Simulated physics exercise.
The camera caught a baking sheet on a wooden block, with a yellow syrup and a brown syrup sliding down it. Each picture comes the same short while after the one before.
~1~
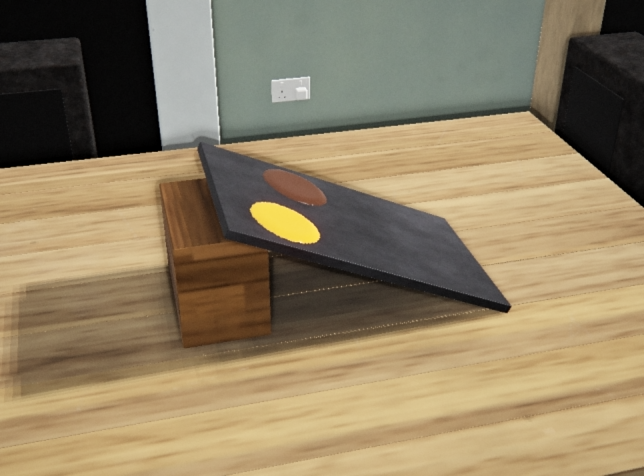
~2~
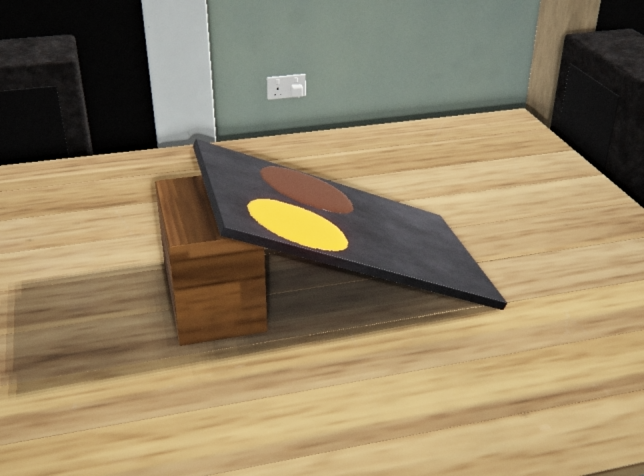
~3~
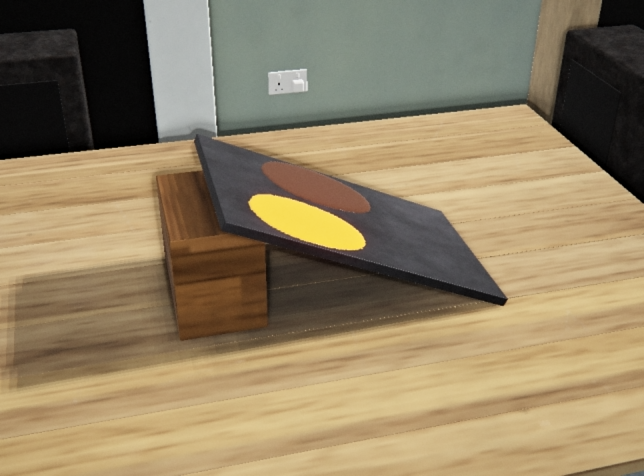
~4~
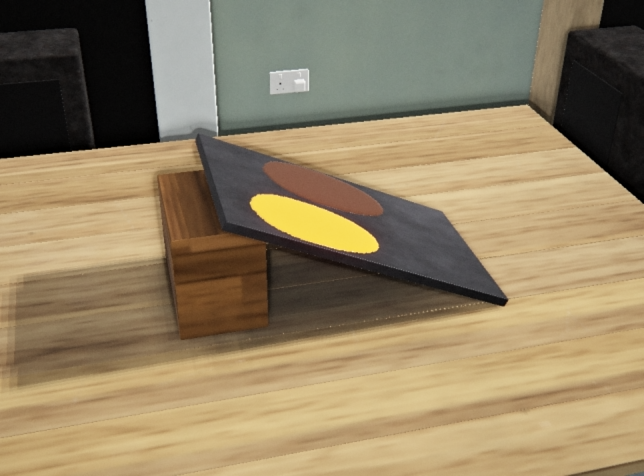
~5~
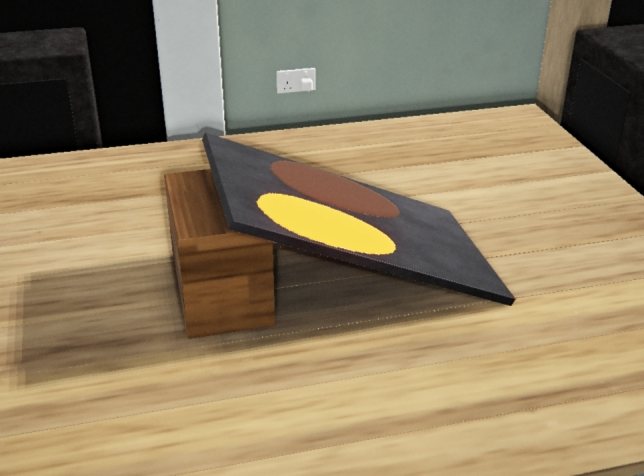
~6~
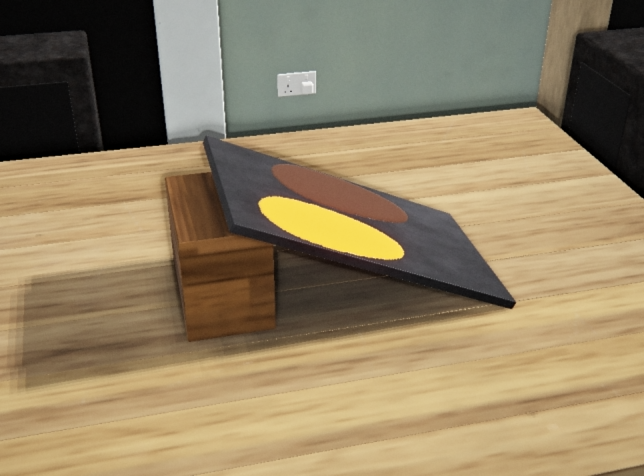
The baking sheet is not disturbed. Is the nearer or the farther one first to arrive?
The rear one wins.
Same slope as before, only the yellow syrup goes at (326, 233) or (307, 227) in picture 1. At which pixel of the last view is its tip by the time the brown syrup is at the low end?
First try near (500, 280), second try near (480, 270).
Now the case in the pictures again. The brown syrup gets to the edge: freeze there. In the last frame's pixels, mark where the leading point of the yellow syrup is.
You'd find the leading point around (459, 264).
Next, the yellow syrup is three quarters of the way down; the brown syrup is close to the edge.
Finally, the yellow syrup is three quarters of the way down; the brown syrup is at the low edge.
